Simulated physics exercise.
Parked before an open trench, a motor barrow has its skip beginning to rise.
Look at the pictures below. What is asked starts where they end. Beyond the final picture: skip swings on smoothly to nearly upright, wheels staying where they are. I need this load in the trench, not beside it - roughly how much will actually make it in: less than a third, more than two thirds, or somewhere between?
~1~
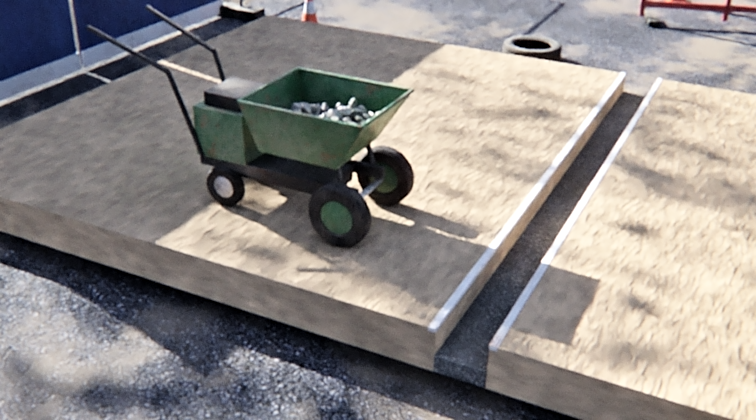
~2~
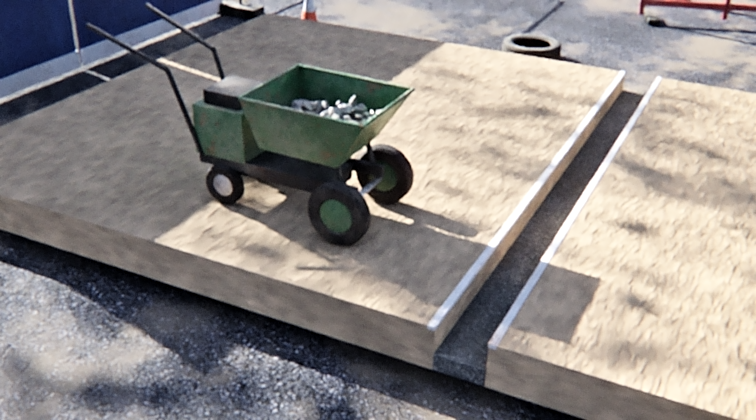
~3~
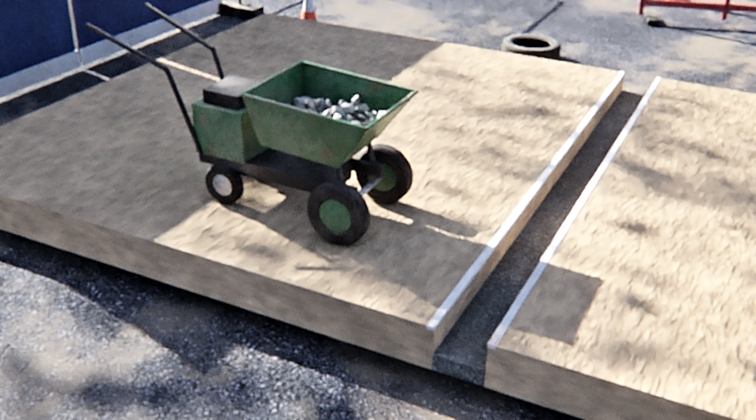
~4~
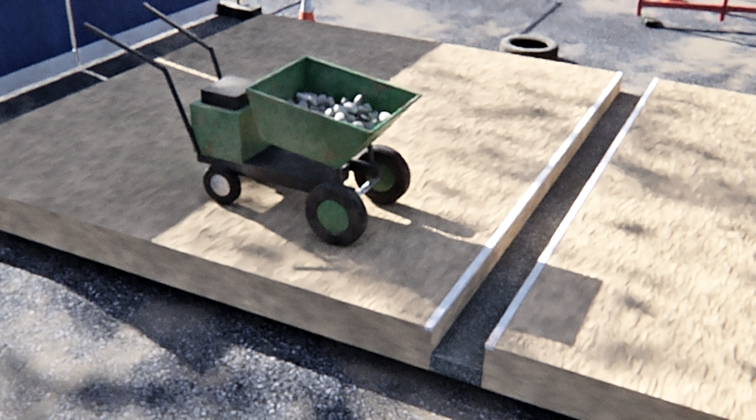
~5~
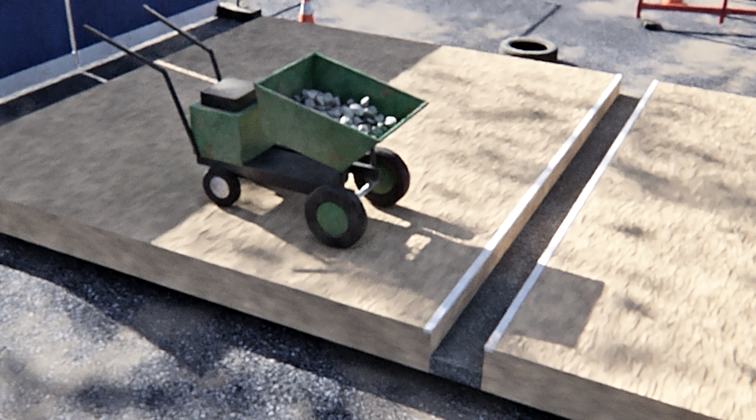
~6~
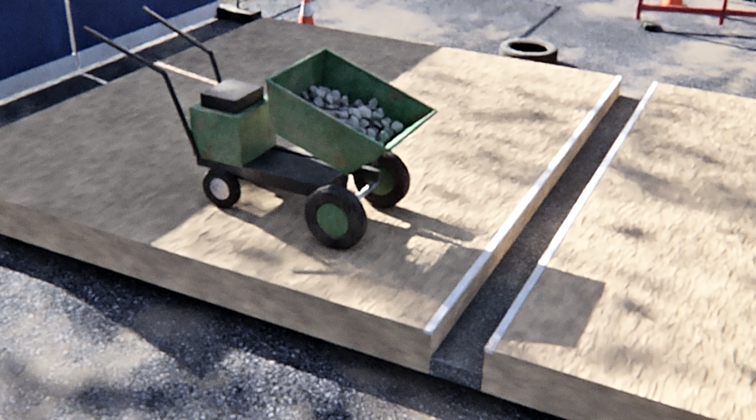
Trench receives a third to two thirds.
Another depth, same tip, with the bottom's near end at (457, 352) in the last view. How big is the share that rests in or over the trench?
Close to 40 per cent, I reckon.
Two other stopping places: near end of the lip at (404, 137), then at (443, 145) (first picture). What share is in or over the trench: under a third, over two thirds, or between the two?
At the first place over two thirds, at the second under a third.
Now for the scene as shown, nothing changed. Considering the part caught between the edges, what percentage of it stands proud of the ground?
My best guess is some 0 per cent.
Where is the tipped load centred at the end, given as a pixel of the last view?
(492, 268).
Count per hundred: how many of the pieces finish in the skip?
Roughly 10 per cent.
Shortly afterwards, skip tipped steeply; the whole lot in the skip.
Next, skip tipped right over; all but a few in the skip; a little short of the trench; only a few falling.
Some moments later, skip tipped right over; near a quarter in the skip; near a third short of the trench; near a third in or heaped over the trench.
In the end, skip tipped right over; a little in the skip; near a third short of the trench; near half in or heaped over the trench; none at all beyond it.
